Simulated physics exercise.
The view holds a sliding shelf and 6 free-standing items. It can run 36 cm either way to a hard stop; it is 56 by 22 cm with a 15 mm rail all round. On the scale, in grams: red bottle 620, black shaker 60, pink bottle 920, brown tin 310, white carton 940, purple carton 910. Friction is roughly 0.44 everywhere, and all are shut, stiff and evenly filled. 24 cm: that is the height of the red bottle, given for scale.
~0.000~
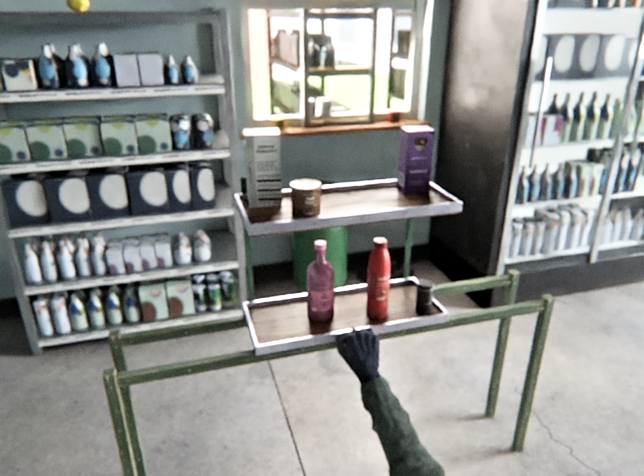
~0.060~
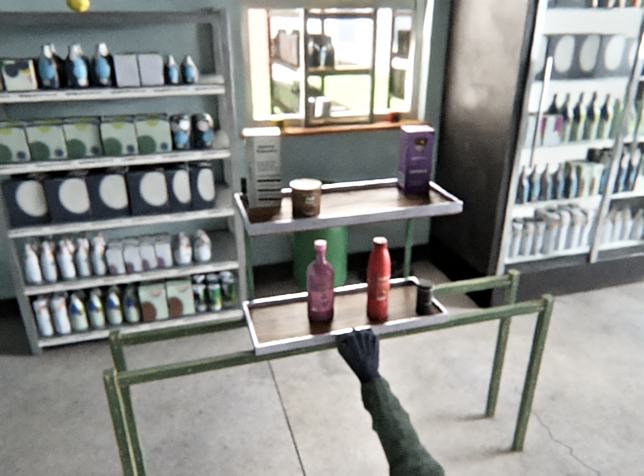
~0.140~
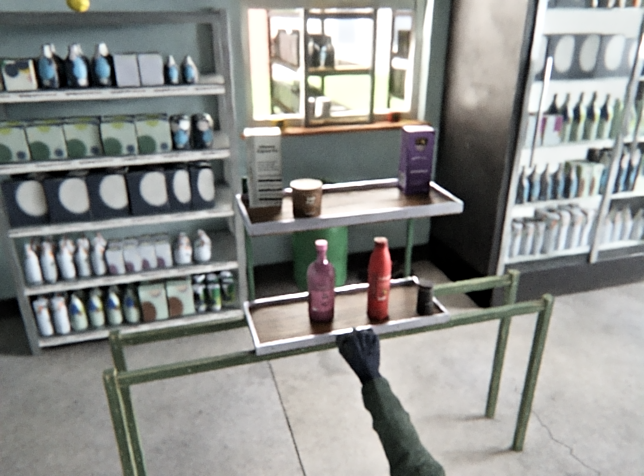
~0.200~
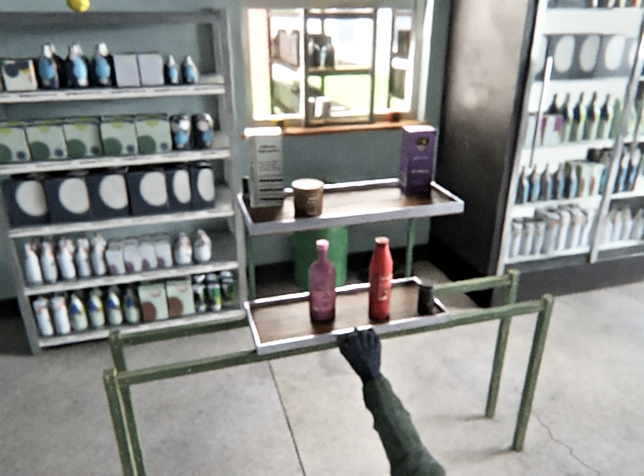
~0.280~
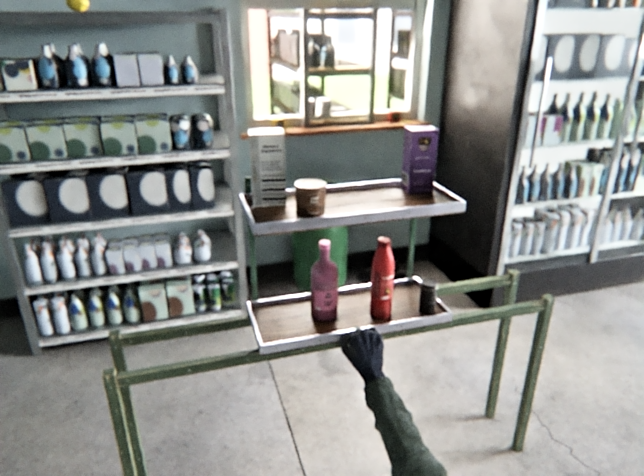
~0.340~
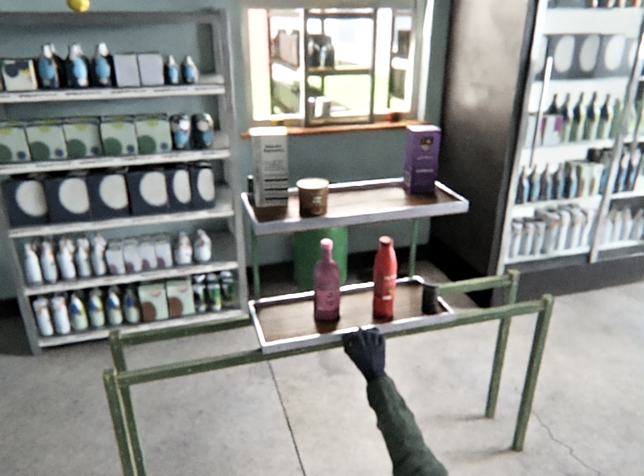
A two-tier tray unit, gripped at its lower front edge by a dark-gloved hand, stands behind a green rail frame in a shop with stocked shelves, seen from slightly above. White and purple cartons flank a brown tin on top, with pink and red bottles and a small black container below. The unit creeps slightly right with its items and the hand, while the camera stays still.
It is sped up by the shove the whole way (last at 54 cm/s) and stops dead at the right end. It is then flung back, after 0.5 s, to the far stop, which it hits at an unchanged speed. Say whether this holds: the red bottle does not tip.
It does not hold, the red bottle tips.
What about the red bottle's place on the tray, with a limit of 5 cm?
In the end the red bottle has moved.
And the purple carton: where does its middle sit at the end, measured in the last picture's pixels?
Resting point, approx. (289, 172) px.
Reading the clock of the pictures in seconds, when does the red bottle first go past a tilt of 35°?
Roughly at the 1.7 s mark.
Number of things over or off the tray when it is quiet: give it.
I get 1.
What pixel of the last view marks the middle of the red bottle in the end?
It comes to rest near (292, 294).
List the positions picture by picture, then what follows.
The first frame shows tray midway; red bottle (378, 279); black shaker (424, 297).
The second frame shows tray midway; brown tin (306, 200); white carton (263, 168).
The third frame shows tray midway; purple carton (416, 160); black shaker (425, 297).
The fourth frame shows tray moved 1 cm right; pink bottle (322, 280); brown tin (308, 200).
The fifth frame shows tray moved 1 cm right; white carton (268, 168); purple carton (419, 160).
The sixth frame shows tray moved 2 cm right; red bottle (384, 278); black shaker (430, 296).
Around 1.44 s, tray moved 36 cm right; red bottle at 8° to upright near (495, 261); pink bottle at 3° to upright; purple carton shifted 2 cm.
Around 1.94 s, tray moved 36 cm right; red bottle on its side near (523, 272); black shaker at 11° to upright; white carton shifted 3 cm.
Around 3.04 s, tray moved 22 cm right; red bottle on its side near (471, 268); black shaker at 4° to upright; white carton shifted 3 cm.
Around 4.54 s, tray moved 36 cm left; red bottle on its side near (300, 292); white carton shifted 2 cm; brown tin shifted 2 cm.
Finally (5.5 s), on their side or leaning hard on the tray, red bottle; the other 5 still in place (within 5 cm). In the last view, red bottle near (292, 294).
